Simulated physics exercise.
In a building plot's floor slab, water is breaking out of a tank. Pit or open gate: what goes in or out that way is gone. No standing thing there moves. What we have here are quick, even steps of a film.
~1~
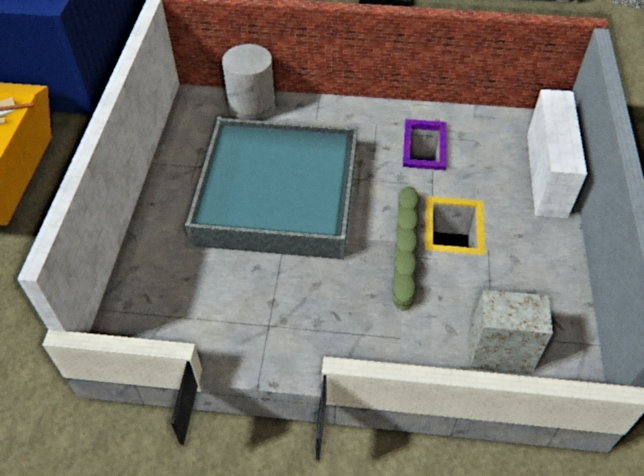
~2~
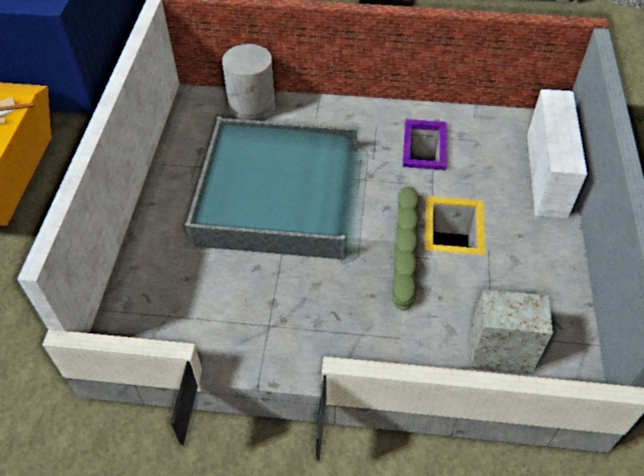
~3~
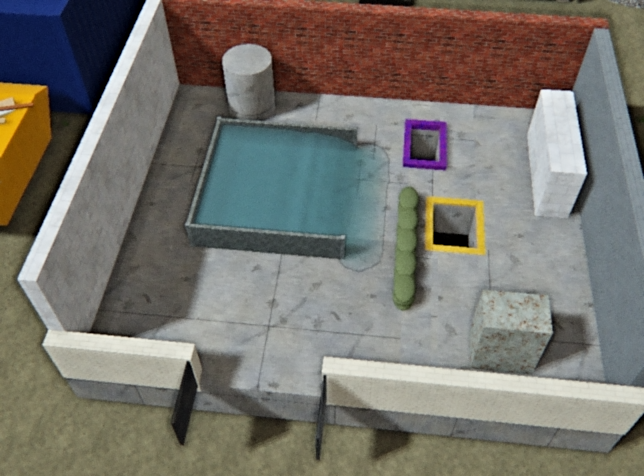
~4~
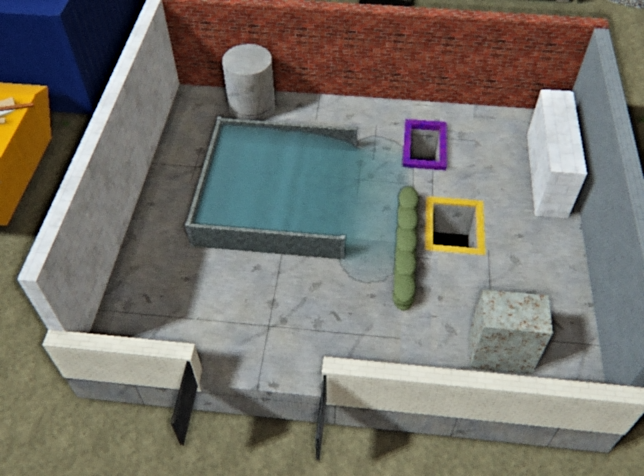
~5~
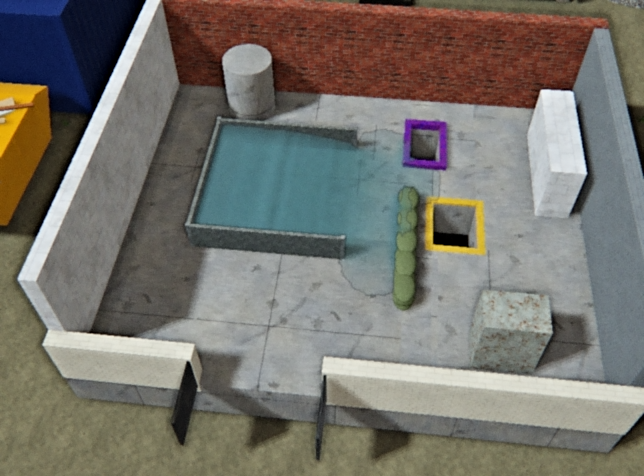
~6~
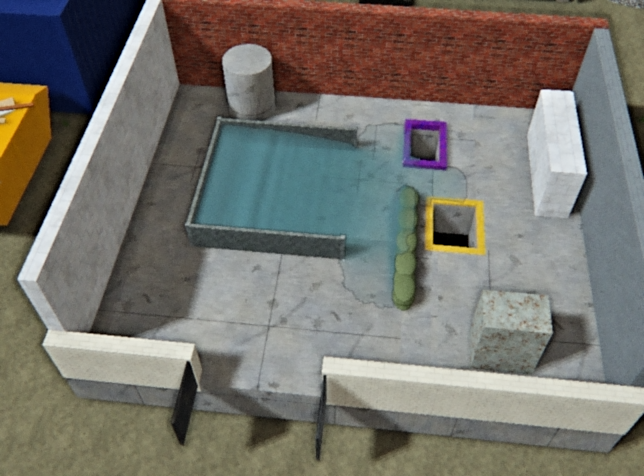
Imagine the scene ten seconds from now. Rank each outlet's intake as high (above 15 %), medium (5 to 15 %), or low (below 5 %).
Intake: The gate is medium; the purple pit is medium; the yellow pit is medium.
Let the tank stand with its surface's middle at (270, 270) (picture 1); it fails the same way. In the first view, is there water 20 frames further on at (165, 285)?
Untouched.
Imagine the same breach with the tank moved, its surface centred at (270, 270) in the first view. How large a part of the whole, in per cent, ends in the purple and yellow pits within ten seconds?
Roughly, in per cent: Purple 0, yellow 14.
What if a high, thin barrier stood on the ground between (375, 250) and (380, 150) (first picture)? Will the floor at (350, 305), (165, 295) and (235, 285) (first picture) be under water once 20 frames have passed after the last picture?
In the order you listed them: Soaked, unsoaked, unsoaked.
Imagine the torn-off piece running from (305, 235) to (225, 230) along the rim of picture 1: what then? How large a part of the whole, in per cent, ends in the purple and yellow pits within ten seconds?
Result - purple: 0 %; yellow: 2 %.
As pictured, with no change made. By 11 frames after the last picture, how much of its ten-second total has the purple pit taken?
Share at that point: Roughly 45 %.
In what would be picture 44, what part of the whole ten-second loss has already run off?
It should be close to 70 percent by then.
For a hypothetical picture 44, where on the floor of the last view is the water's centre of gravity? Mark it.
About (373, 214) in the last view.
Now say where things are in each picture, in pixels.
The water tank at (277, 177) is whole and still, in the first frame.
Water pours out at (347, 195) and has run to (348, 259), in the second frame.
Water pours out at (347, 196) and has run to (362, 266), in the third frame.
Water pours out at (347, 196) and has run to (368, 276), in the fourth frame.
The front is at (394, 287), out from the gap at (347, 197), in the fifth frame.
The front is at (393, 300), out from the gap at (347, 196), in the sixth frame.
A moment on, water covers 20 % of the floor; the gate 0 %, the purple pit 1 %, the yellow pit 0 %.
Next, water covers 30 % of the floor; the gate 0 %, the purple pit 4 %, the yellow pit 1 %.
Then, water covers 50 % of the floor; the gate 3 %, the purple pit 7 %, the yellow pit 2 %.
Later, water covers 70 % of the floor; the gate 9 %, the purple pit 7 %, the yellow pit 3 %.
In the end, water covers 85 % of the floor; the gate 11 %, the purple pit 7 %, the yellow pit 9 %.
